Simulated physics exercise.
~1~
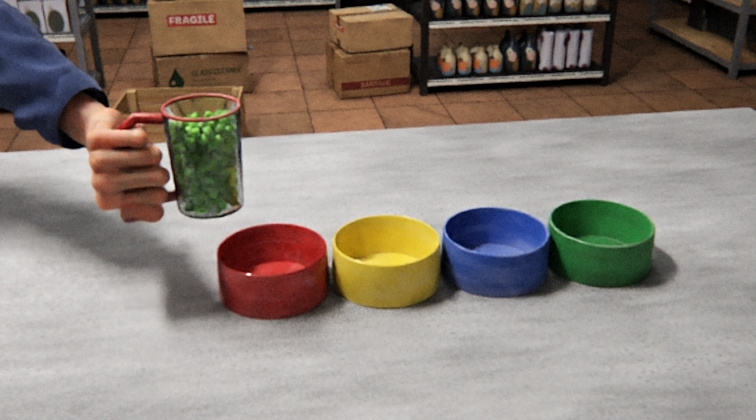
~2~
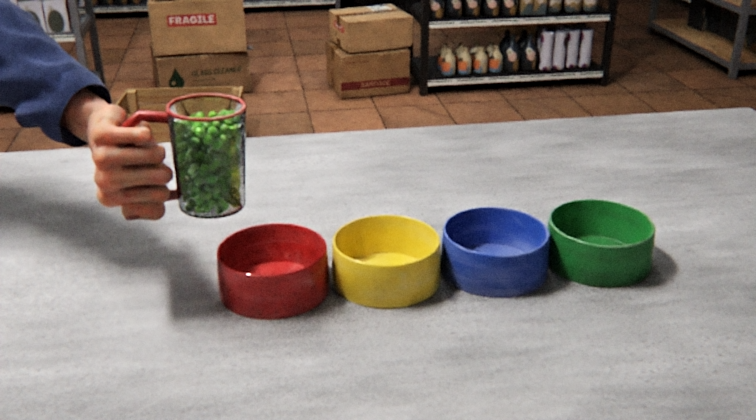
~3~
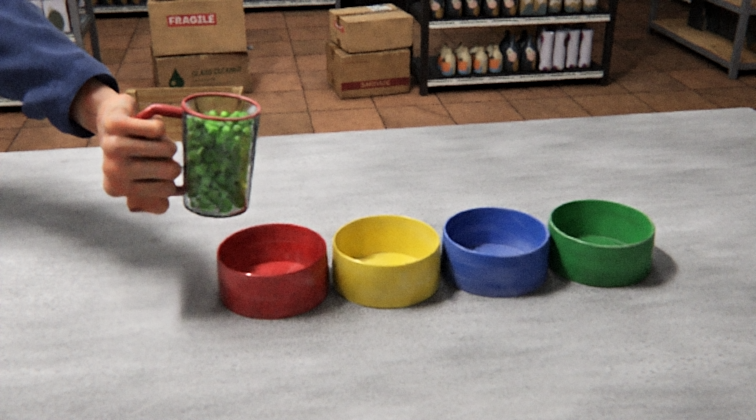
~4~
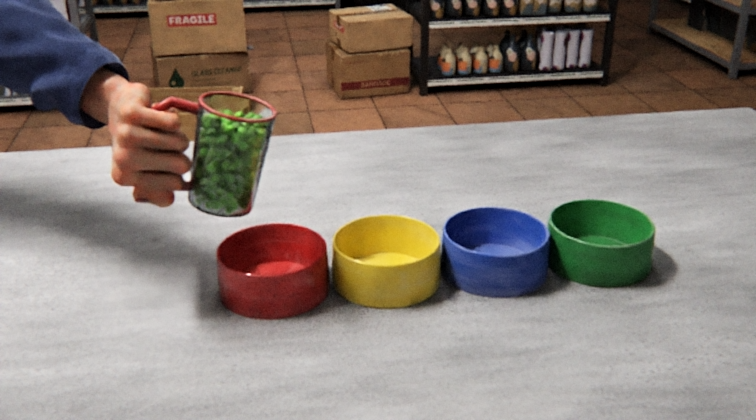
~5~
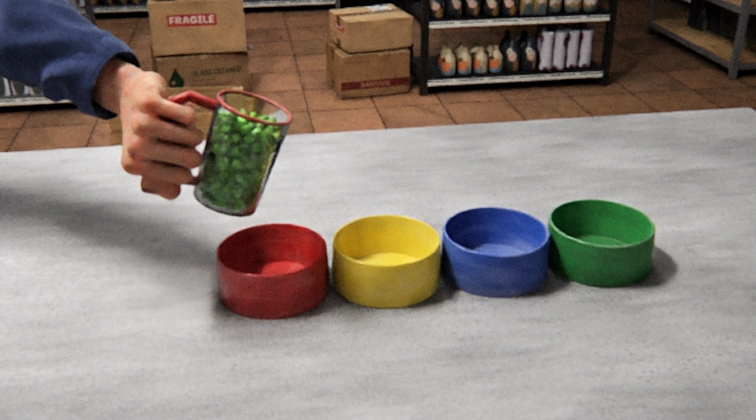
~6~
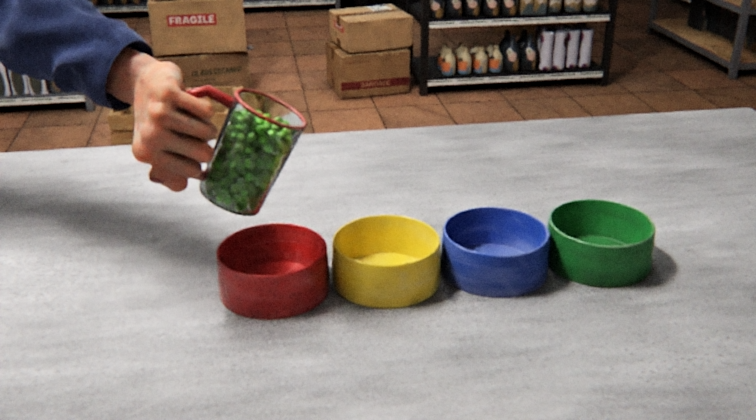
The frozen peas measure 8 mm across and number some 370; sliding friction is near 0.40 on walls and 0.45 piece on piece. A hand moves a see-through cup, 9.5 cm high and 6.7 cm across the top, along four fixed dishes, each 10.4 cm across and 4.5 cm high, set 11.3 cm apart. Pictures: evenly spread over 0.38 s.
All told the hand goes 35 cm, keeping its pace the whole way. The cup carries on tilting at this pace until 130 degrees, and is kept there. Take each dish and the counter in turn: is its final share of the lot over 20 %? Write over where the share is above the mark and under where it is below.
Red dish: Under; blue dish: Over; green dish: Under; yellow dish: Under; counter: Under.
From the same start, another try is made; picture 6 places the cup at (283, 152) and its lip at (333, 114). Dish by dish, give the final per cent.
Then red 0, blue 0, green 90, and yellow 0.
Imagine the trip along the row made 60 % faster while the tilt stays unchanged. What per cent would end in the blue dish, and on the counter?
In that case: Blue 20, and counter 10.
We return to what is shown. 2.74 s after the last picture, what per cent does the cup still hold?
Close to 0 per cent of the load, I'd guess.
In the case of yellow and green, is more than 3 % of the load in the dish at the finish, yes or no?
Note - yellow affirmative, green negative.
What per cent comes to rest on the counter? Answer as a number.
Around 10 percent, I'd guess.
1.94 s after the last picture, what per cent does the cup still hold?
Roughly 0 in a hundred.
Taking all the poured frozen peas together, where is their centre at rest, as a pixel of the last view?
Centre at rest, approx.: (489, 256) px.
Then, 1.16 s after the last picture, tilt 126 degrees; cup holds 35 %, blue 40 %, yellow 10 %.
Then, 1.94 s after the last picture, tilt 130 degrees; cup holds 0 %, blue 80 %, yellow 10 %.
Then, 2.74 s after the last picture, tilt 130 degrees; cup holds 0 %, blue 80 %, yellow 10 %.
In the end, red 0 %, blue 80 %, green 0 %, yellow 10 %, counter 10 %.
